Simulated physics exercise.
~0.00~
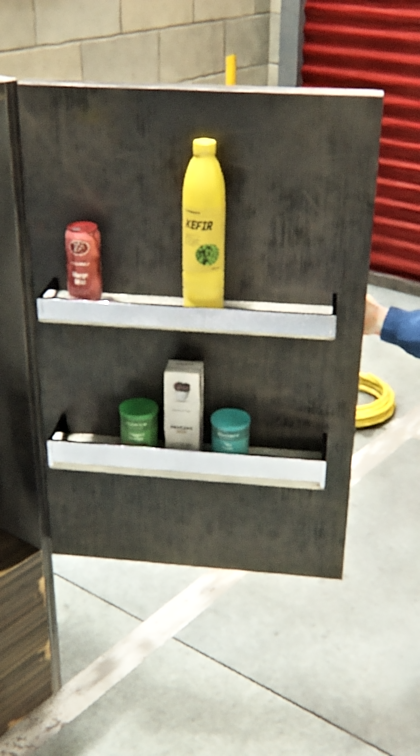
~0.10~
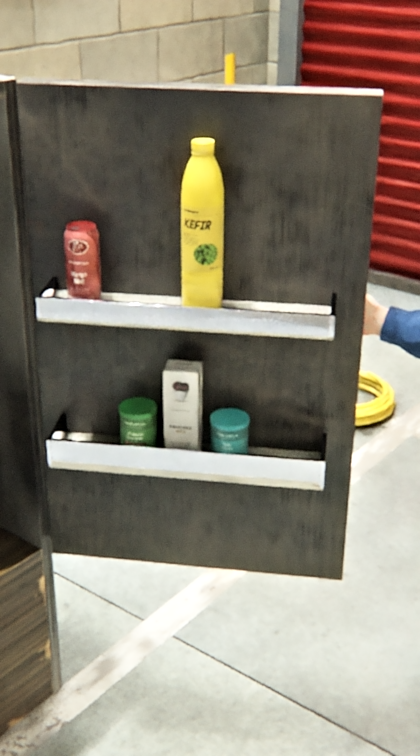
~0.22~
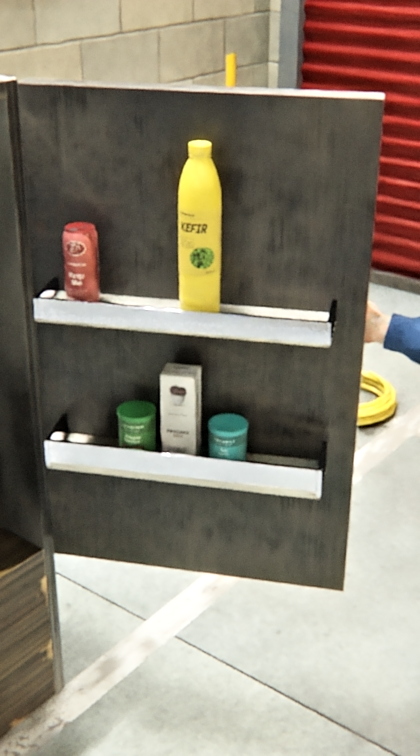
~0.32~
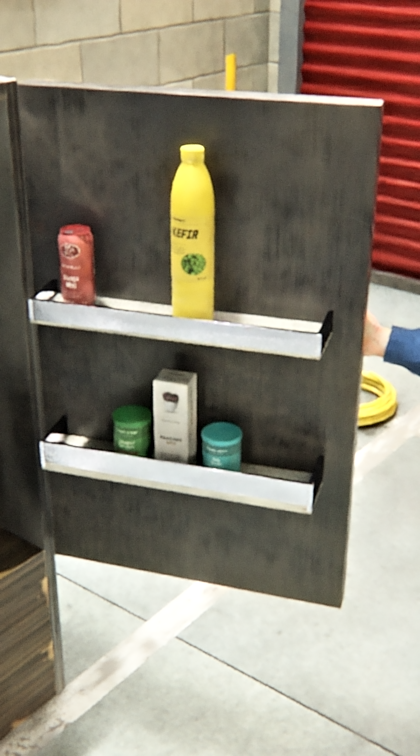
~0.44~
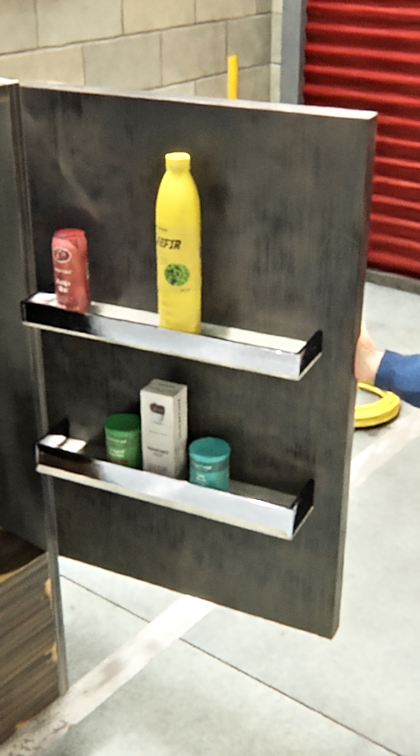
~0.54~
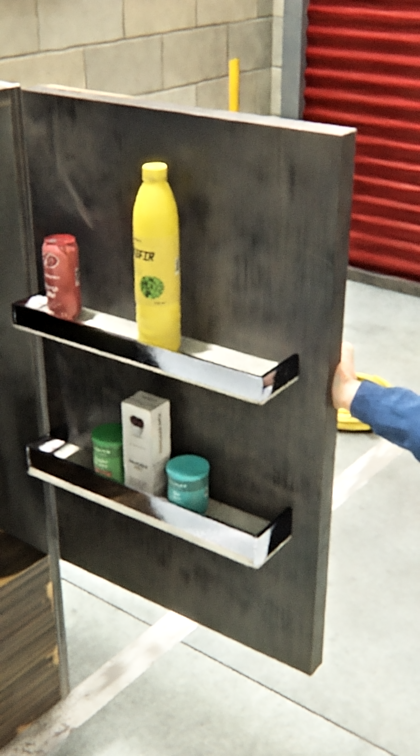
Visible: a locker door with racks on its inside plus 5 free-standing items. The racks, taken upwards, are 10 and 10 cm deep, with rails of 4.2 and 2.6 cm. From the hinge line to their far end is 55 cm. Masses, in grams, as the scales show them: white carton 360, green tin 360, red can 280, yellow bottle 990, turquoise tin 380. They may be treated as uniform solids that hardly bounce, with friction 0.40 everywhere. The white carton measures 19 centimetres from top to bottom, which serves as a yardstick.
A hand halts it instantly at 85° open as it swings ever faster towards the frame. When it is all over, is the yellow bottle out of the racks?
It is no longer on board.
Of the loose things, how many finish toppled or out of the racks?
I get 2.
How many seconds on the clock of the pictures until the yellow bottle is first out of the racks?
It happens near 0.8 s.
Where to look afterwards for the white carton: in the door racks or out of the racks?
White carton: Goes out of bounds.
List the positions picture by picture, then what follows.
In the first picture, door 120° open; yellow bottle (204, 229); white carton (184, 412).
In the second picture, door 119° open; red can (83, 264); turquoise tin (229, 438).
In the third picture, door 116° open; white carton (181, 416); green tin (137, 431).
In the fourth picture, door 111° open; red can (77, 268); turquoise tin (222, 453).
In the fifth picture, door 102° open; white carton (165, 434); green tin (125, 445).
In the sixth picture, door 93° open; yellow bottle (157, 260); red can (62, 278).
After 0.84 s, door 85° open; yellow bottle now out of the racks; white carton leaning 25°; green tin slid 2 cm.
After 1.24 s, door 85° open; white carton on its side; green tin slid 2 cm.
After 1.54 s, door 85° open; white carton now out of the racks; green tin slid 2 cm.
After 1.74 s, door 85° open; green tin slid 2 cm.
At rest (1.9 s), out of the racks, white carton and yellow bottle; the other 3 in place, give or take 5 cm.
